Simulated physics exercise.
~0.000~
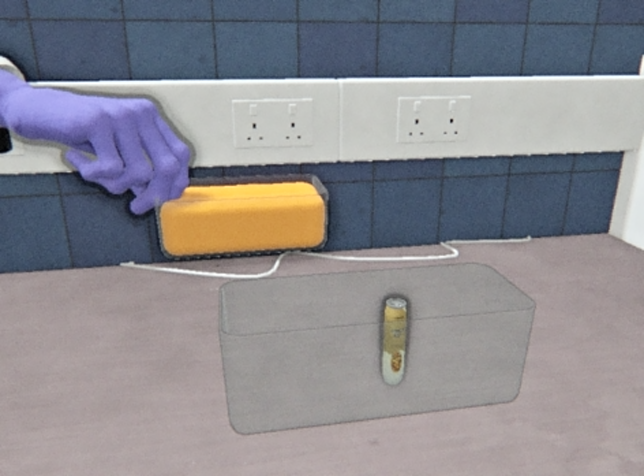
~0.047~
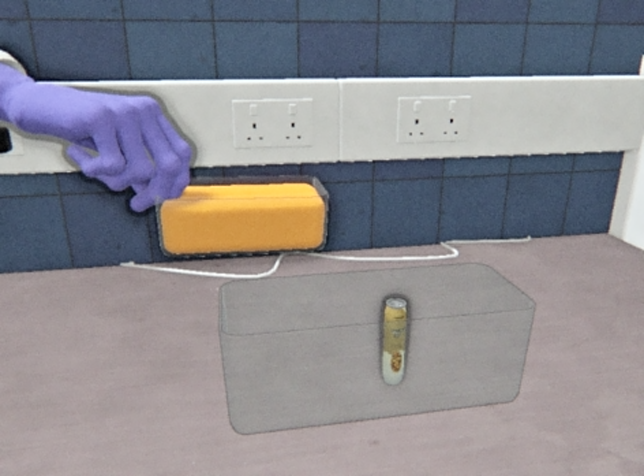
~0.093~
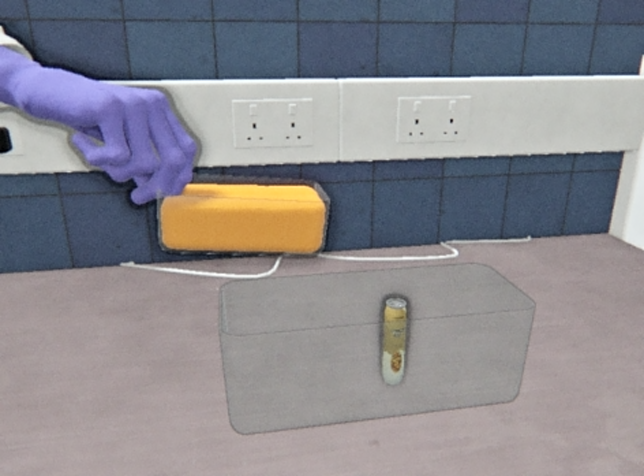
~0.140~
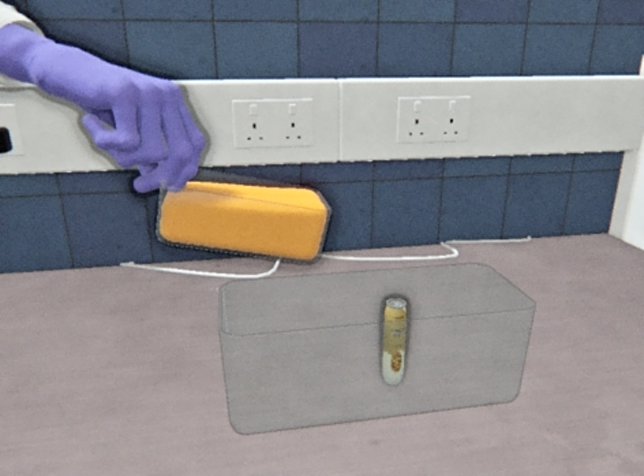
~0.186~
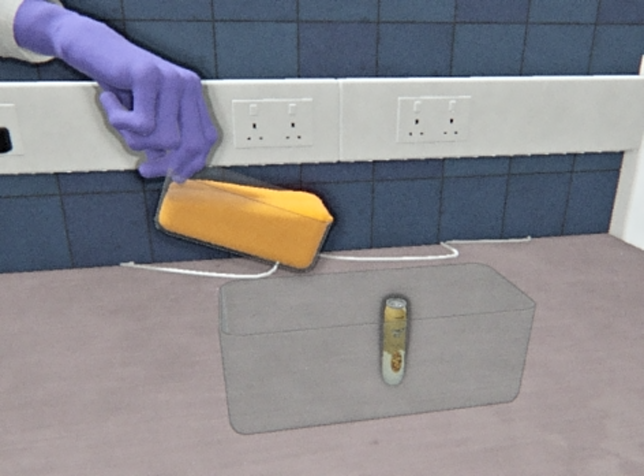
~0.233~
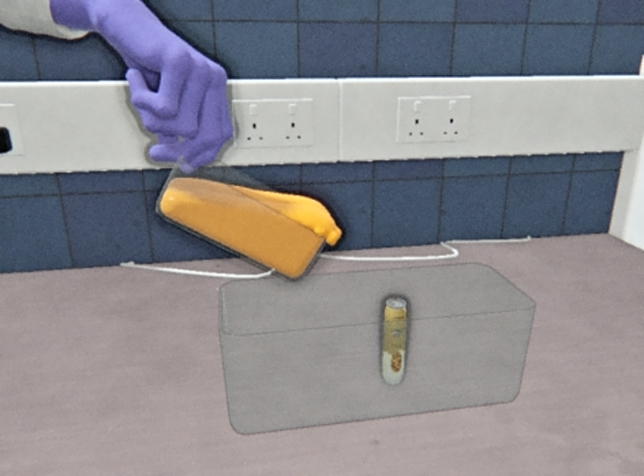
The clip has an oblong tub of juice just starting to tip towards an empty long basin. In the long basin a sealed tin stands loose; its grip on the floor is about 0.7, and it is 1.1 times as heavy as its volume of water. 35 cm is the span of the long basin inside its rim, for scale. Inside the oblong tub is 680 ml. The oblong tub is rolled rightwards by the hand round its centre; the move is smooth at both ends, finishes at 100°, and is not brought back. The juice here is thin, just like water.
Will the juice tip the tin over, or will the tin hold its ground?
Looks to me like it can't hold out.
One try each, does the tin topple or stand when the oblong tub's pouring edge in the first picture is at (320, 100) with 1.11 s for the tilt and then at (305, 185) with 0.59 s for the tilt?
Run one: It does not tip. Run two: It does not tip.
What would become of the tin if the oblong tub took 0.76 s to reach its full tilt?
It tumbles over, then.
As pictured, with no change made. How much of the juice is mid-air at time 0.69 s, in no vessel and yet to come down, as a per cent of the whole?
Airborne fraction: Approx. 2 %.
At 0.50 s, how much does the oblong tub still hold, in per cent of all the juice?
Still held: Roughly 10 % of the total.
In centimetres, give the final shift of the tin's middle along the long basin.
Some 8.5 cm.
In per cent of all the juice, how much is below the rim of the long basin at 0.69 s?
My estimate is about 92 percent.
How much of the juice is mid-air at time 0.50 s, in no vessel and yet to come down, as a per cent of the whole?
Some 26 % is the figure.
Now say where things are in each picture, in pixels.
The first frame shows tilt 0°; pouring edge (320, 186); surface from (164, 199) to (318, 191); the long basin's rim runs from (220, 308) to (511, 284); the tin's top is at (396, 307).
The second frame shows tilt 1°; pouring edge (321, 187); surface from (164, 198) to (318, 192).
The third frame shows tilt 6°; pouring edge (322, 193); surface from (165, 195) to (319, 194).
The fourth frame shows tilt 12°; pouring edge (324, 202); surface from (167, 191) to (321, 198).
The fifth frame shows tilt 21°; pouring edge (324, 214); surface from (167, 189) to (320, 205); 2 per cent is over the edge.
The sixth frame shows tilt 32°; pouring edge (321, 228); surface from (168, 187) to (304, 208); 9 per cent is over the edge.
After 0.50 s the tilt is 92° and 10 per cent is still to pour; the tin stands where it began.
After 0.69 s the tilt is 100° and 1 per cent is still to pour; the tin leans 19°.
After 0.89 s the tilt is 100° and 0 per cent is still to pour; the tin leans 43°.
After 1.11 s the tilt is 100° and 0 per cent is still to pour; the tin lies on its side.
In the end the tin lies on its side.
